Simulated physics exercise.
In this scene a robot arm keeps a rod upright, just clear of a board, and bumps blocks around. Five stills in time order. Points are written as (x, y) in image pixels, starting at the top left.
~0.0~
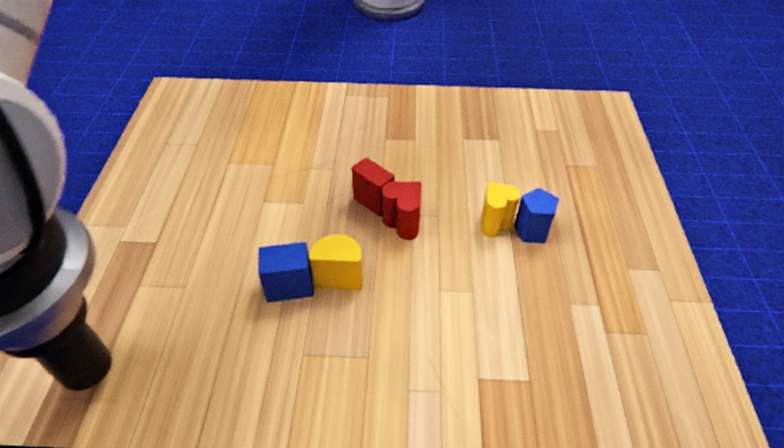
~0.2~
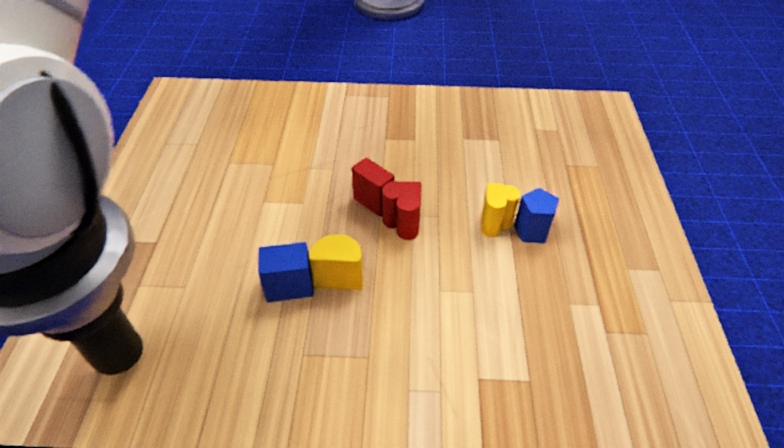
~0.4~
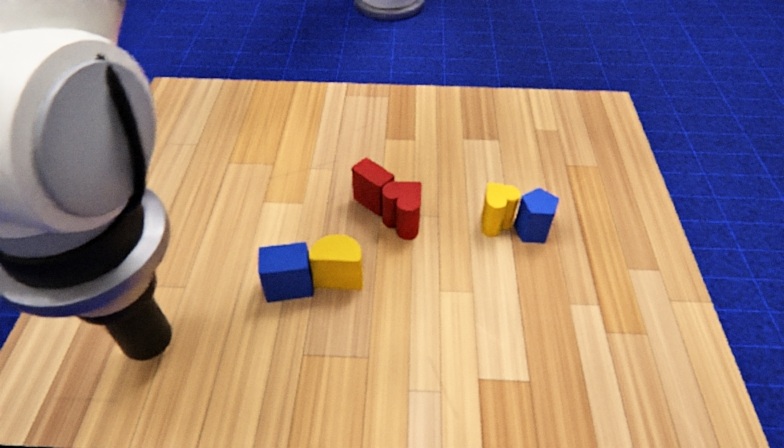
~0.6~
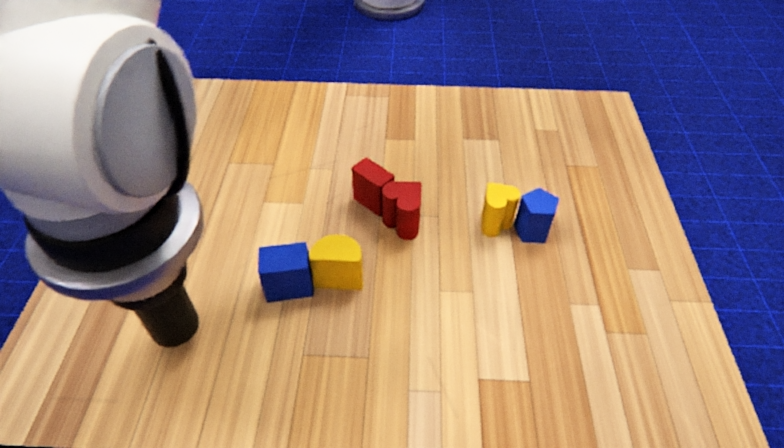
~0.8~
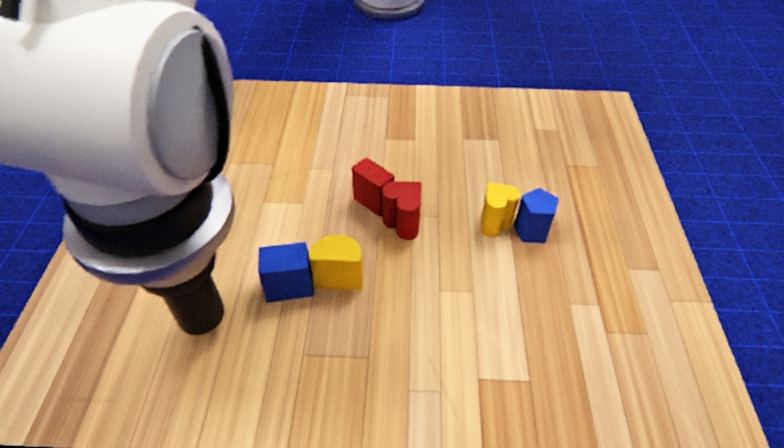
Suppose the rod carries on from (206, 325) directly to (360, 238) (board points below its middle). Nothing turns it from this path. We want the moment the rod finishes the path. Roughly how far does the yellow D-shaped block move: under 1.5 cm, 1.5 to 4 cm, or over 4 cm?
Ends over 4 cm away.
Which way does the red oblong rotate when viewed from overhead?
It goes round opposite to clock hands.
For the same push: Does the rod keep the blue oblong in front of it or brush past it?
Once the path is finished, the blue oblong still sits ahead of the rod.
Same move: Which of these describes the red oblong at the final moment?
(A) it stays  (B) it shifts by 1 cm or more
The correct letter is B.
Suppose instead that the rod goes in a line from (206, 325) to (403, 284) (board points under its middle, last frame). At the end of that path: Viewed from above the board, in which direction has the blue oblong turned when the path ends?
Watching from overhead, you'd notice the blue oblong rotating counter-clockwise.
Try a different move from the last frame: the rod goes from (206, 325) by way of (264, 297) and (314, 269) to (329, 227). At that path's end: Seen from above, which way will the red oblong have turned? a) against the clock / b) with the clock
Answer: A.
The first path, step by step. One third of the way, rod (261, 285); blue oblong (302, 246); yellow D-shaped block (355, 242).
Two thirds of the way, rod (313, 255); blue oblong (347, 214), turned 25° anticlockwise; yellow D-shaped block (388, 227), turned 90° clockwise.
At the end, rod (359, 227); blue oblong (388, 185), turned 40° anticlockwise; yellow D-shaped block (391, 225), turned 110° clockwise; red oblong (380, 161), turned 55° anticlockwise; red heart (425, 184), turned 55° clockwise.
